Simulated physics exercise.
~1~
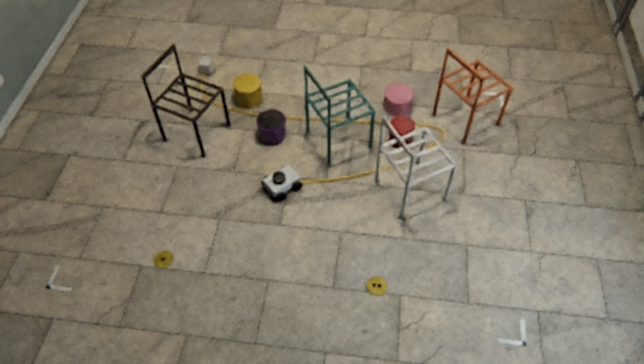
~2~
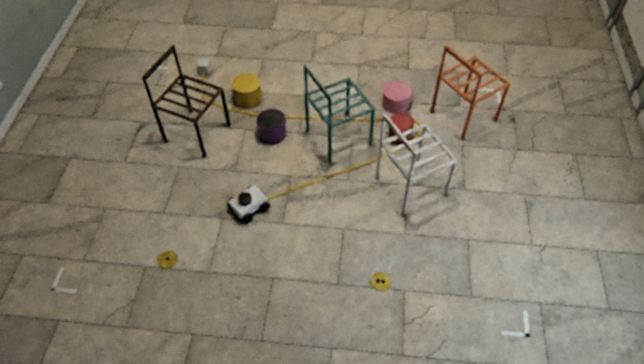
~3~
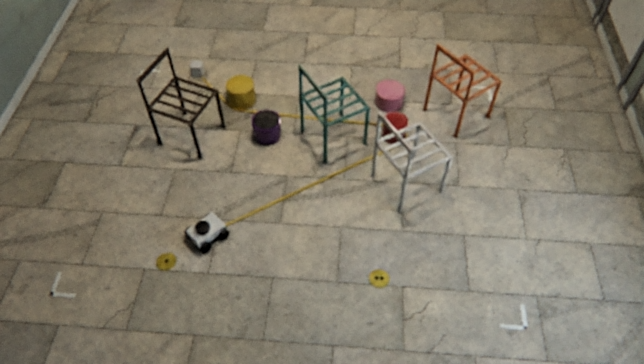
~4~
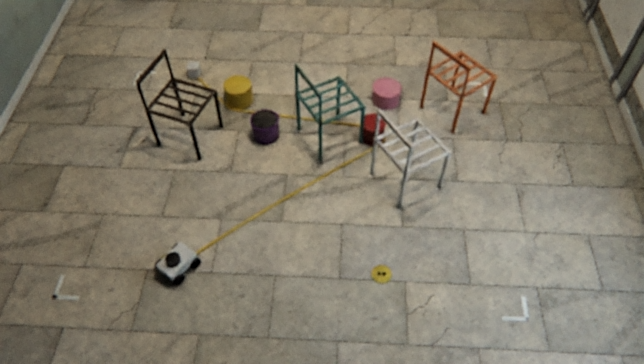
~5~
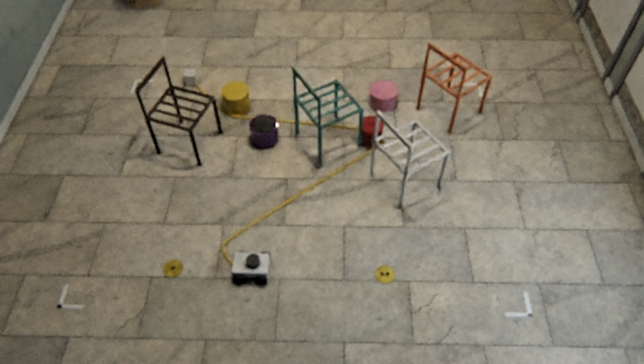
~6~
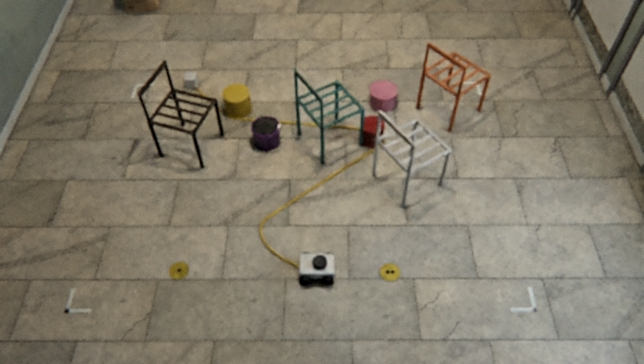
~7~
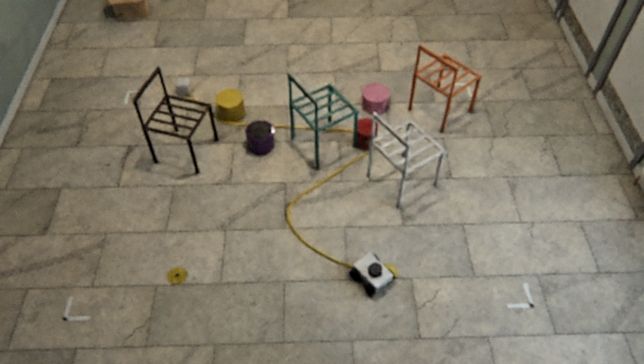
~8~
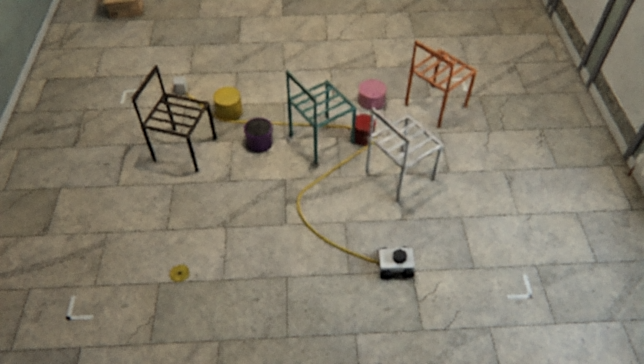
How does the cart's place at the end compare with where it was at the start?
The cart starts up near the chairs and ends farther down and to the right, on the open floor at the right-hand yellow mark.
